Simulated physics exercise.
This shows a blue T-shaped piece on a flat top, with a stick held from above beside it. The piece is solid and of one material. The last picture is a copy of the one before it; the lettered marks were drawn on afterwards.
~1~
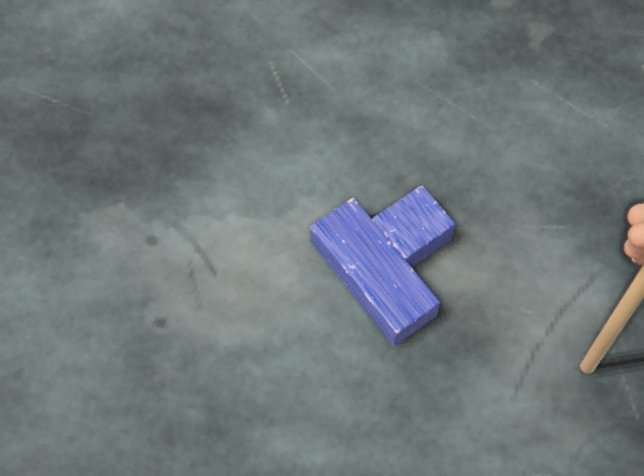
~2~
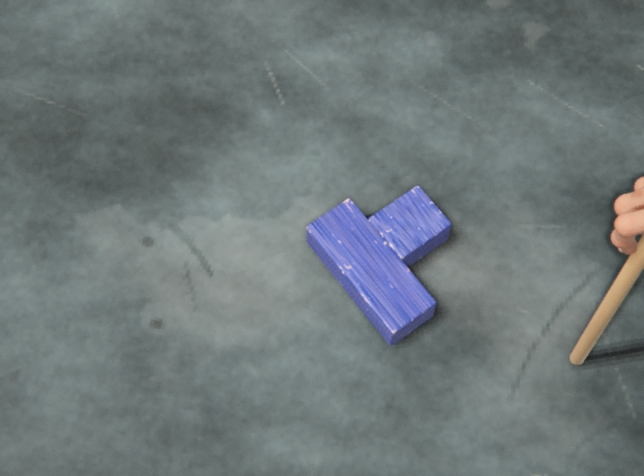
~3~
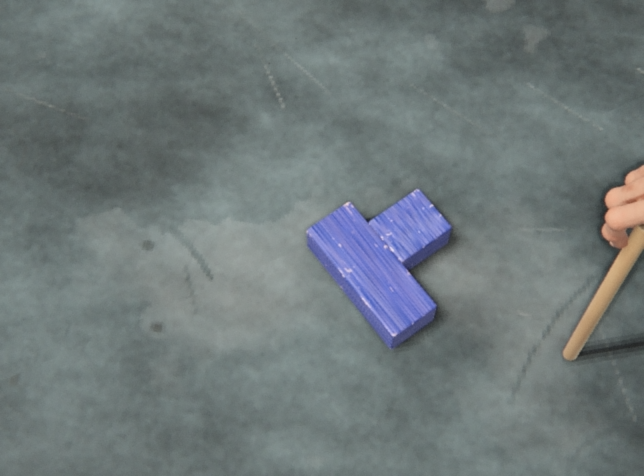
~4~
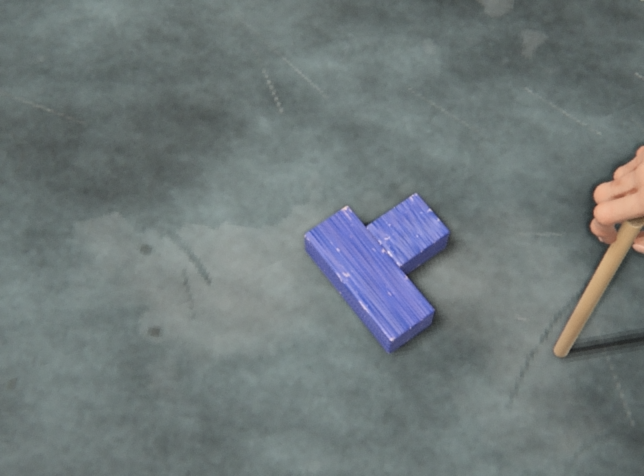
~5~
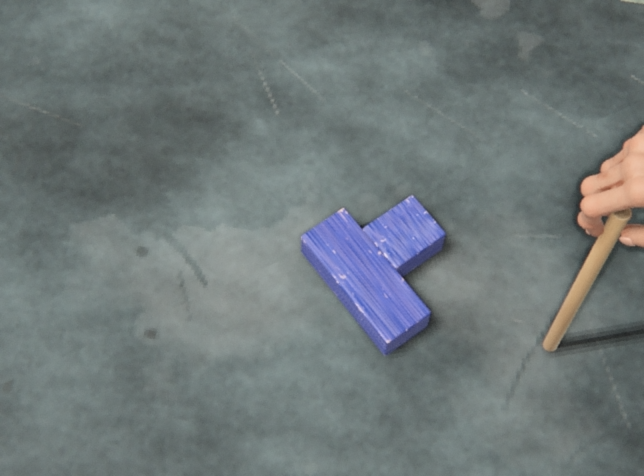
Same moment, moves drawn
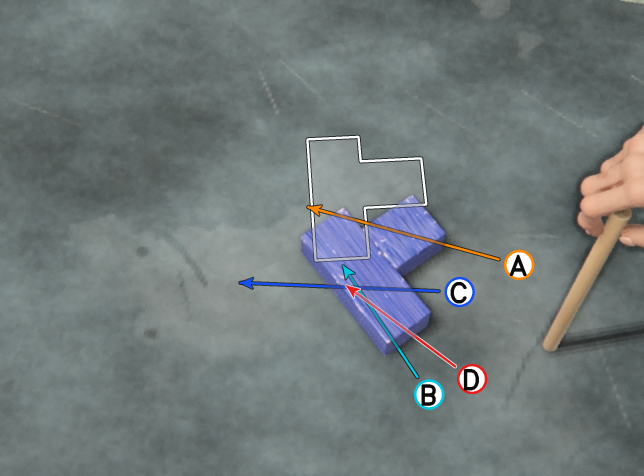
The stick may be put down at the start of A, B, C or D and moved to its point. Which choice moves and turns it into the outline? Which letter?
The stick should follow B.
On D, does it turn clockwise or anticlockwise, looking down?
It turns clockwise.
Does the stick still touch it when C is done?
Yes.
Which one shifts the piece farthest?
C.
On the marked copy, A from (499, 259) to (308, 207); B from (417, 377) to (343, 266); C from (439, 291) to (240, 283); D from (455, 366) to (347, 286).
Taking B. A third of the way, foot of the stick (389, 336), piece (356, 256).
Two thirds of the way, foot of the stick (362, 296), piece (342, 212).
When it is over, foot of the stick (343, 267), piece (337, 181); it fills the outline.
As for the rest, A leaves the piece out of the outline, at (333, 298); C leaves the piece out of the outline, at (237, 227); D leaves the piece out of the outline, at (322, 203).
